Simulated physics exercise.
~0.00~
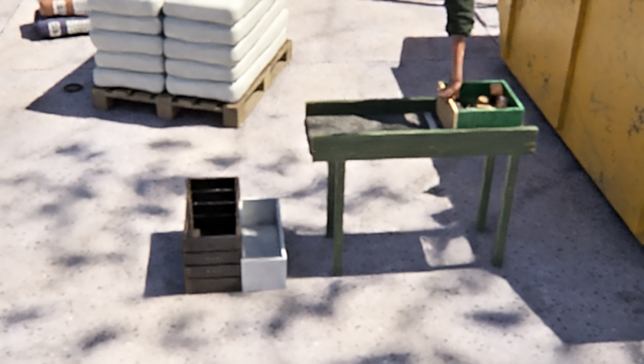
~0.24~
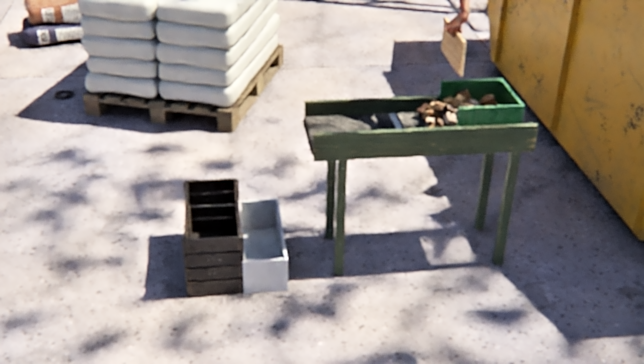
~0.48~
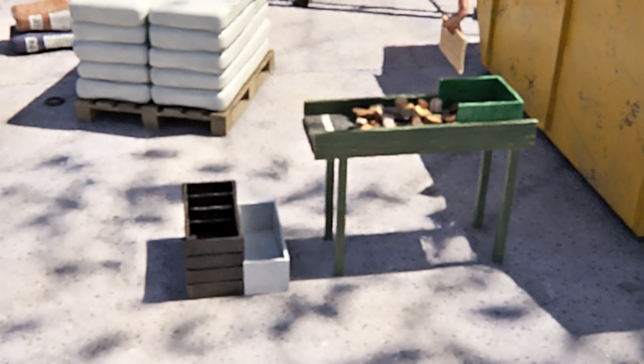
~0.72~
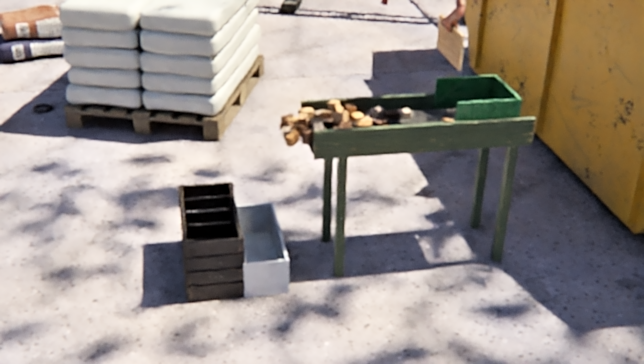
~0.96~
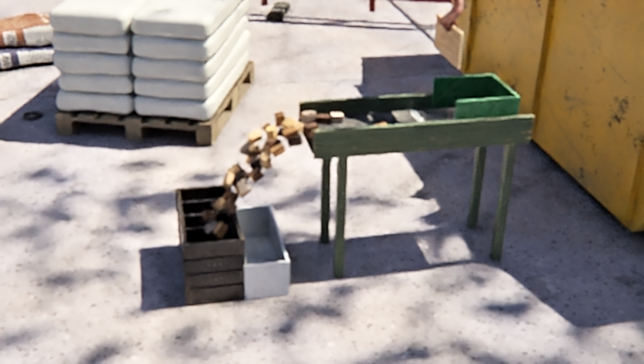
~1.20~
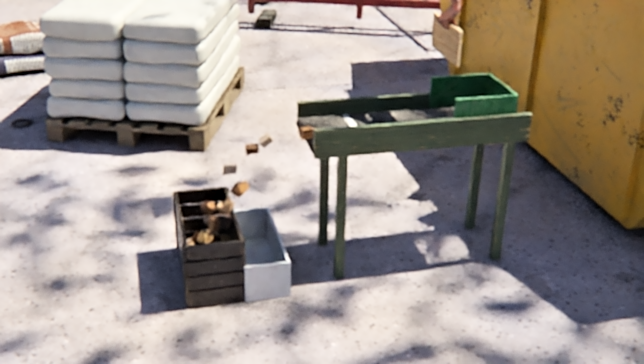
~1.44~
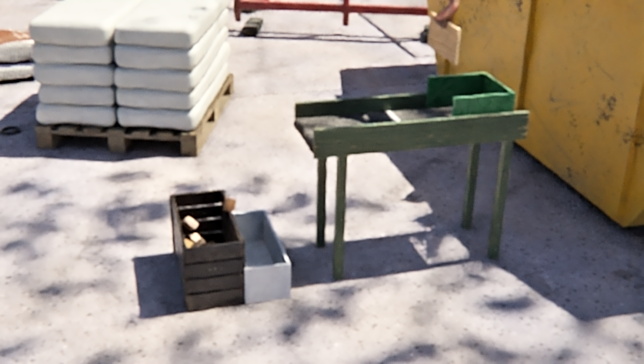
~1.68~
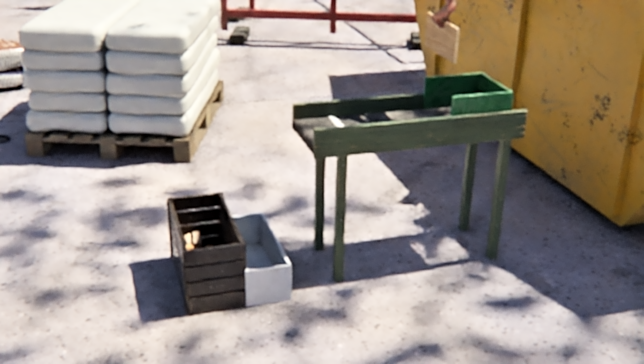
To begin with, a hand holds a wooden gate at a green pen of loose wooden blocks on a raised green table, with a white bin and a dark slatted crate on the ground to the left. The hand lifts the gate away, and the blocks spill out and travel left along the belt in a loose cluster. They reach the end and tumble off in a curving stream, passing over the white bin and dropping into the dark crate. The last few stragglers fall in after them. Finally, the belt and white bin look empty, with blocks visible inside the crate.
